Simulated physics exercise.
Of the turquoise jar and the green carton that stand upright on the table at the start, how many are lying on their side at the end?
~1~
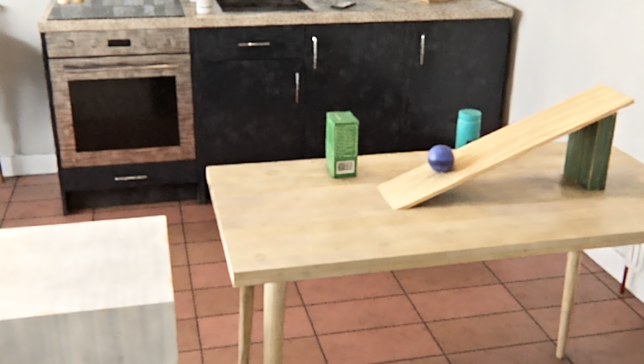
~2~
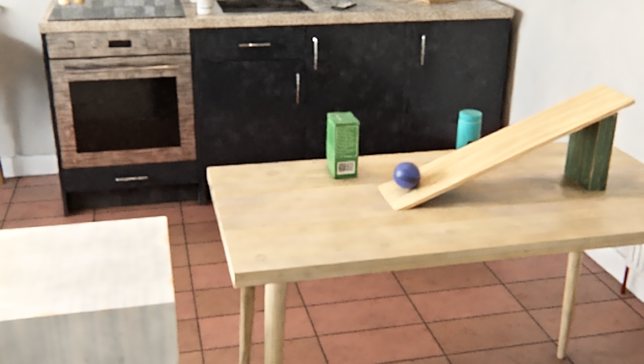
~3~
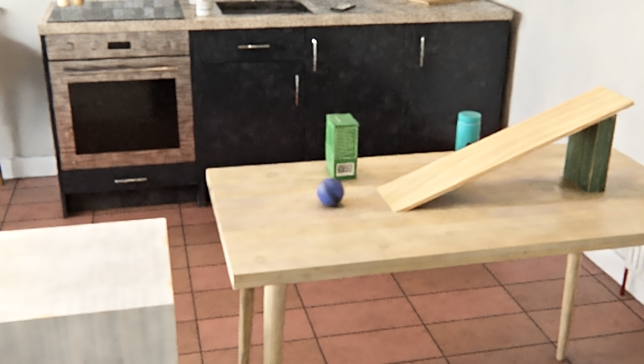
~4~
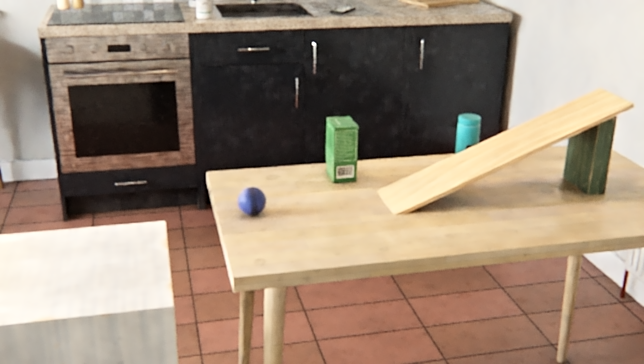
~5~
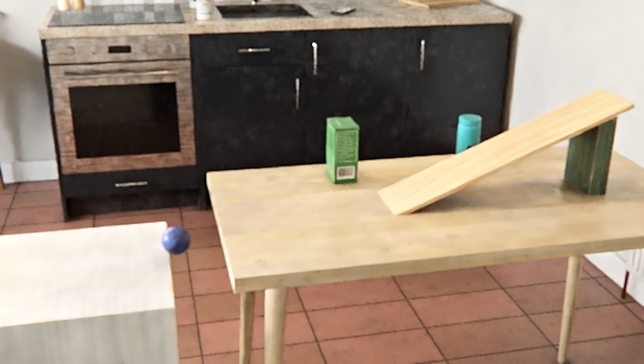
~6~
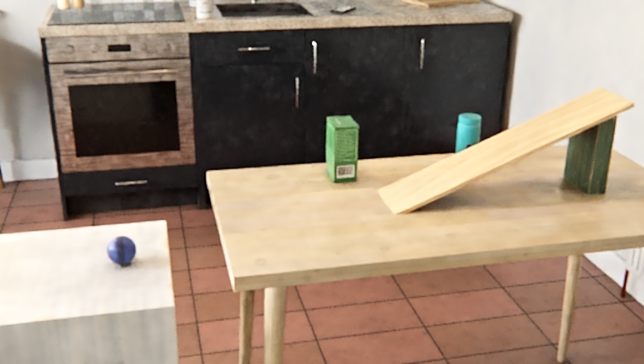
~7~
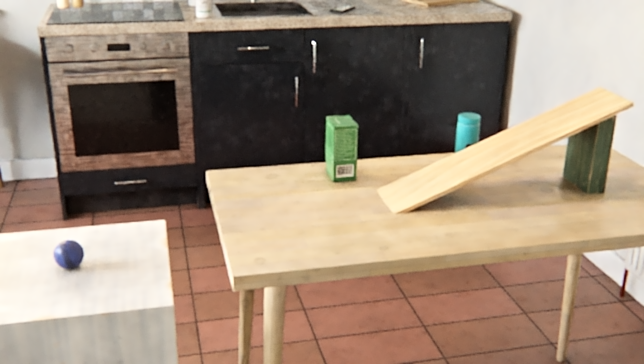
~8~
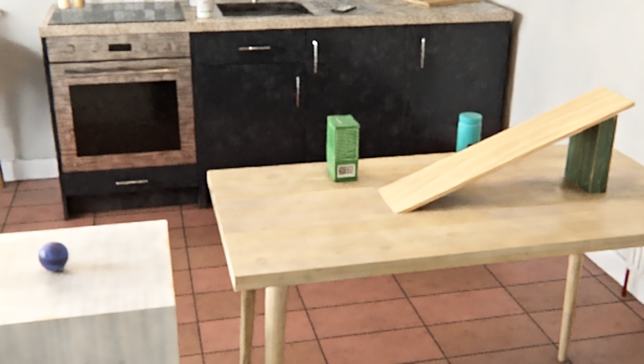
None of them are lying down. The turquoise jar and the green carton both still stand upright on the table.
A blue ball rolls down a fixed wooden ramp on a light wooden table in a kitchen, with a turquoise jar and a green carton standing nearby. It reaches the foot of the ramp and continues left across the tabletop, passing in front of the carton. The ball leaves the table's left edge and drops as it crosses the gap toward a lower, pale top. It clears the gap, moves left across that surface and slows down. At the end it is on the lower top's left part, while the jar and carton still stand on the table.
